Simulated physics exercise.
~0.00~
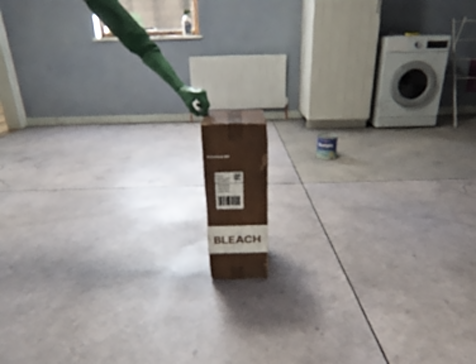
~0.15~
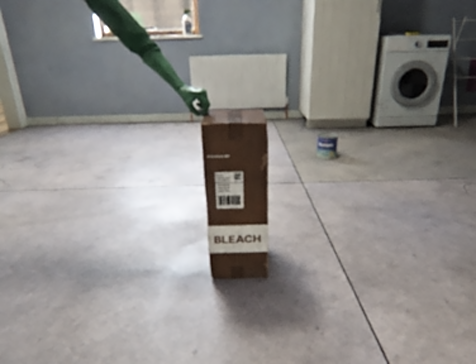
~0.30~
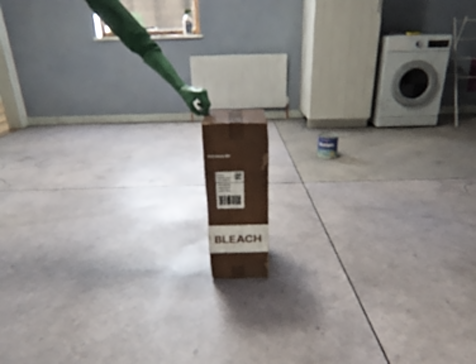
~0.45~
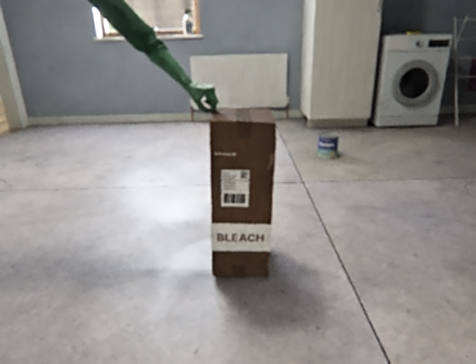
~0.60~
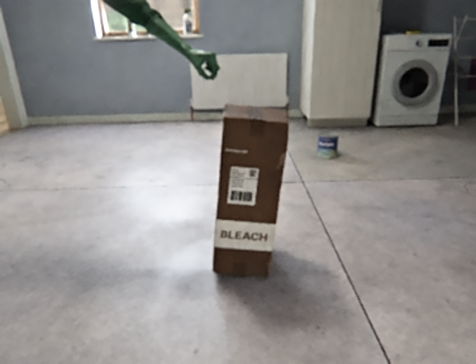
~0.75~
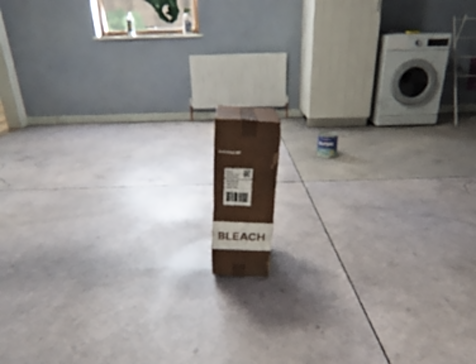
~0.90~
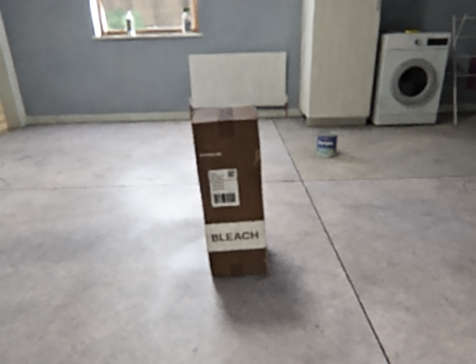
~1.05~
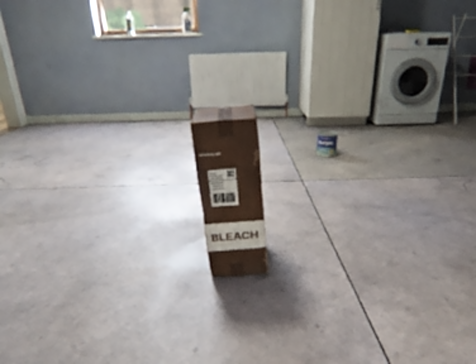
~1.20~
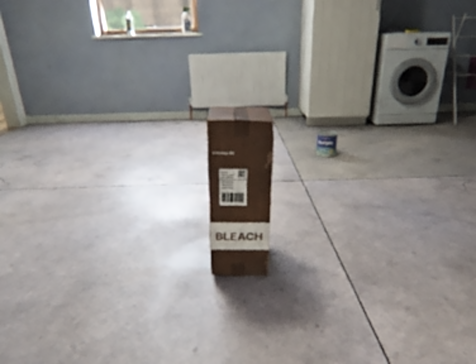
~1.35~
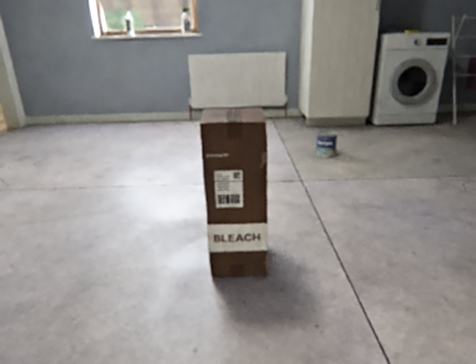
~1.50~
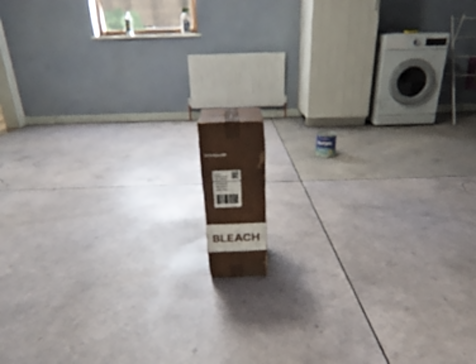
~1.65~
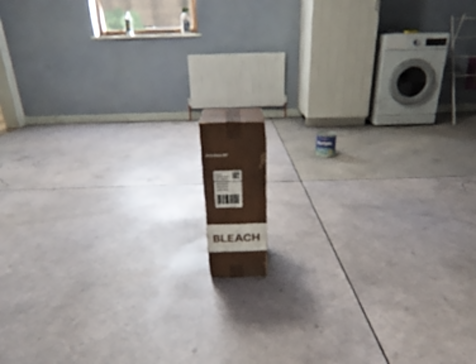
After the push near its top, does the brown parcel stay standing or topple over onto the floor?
The brown parcel stays standing. It rocks a little from side to side and settles upright on its base.
A green-sleeved, green-gloved arm reaches in from the upper left to the top of a tall brown parcel labelled BLEACH, standing in the middle of a grey floor. The slightly swaying view faces a blue-grey wall with a window, a white radiator, a pale cupboard and a white washing machine at the right, with a small dark blue tin on the floor. The hand pushes the parcel near its top, tipping it slightly right, then lets go and draws back out of view. The parcel rocks left, then slightly right again, and settles upright on its base.
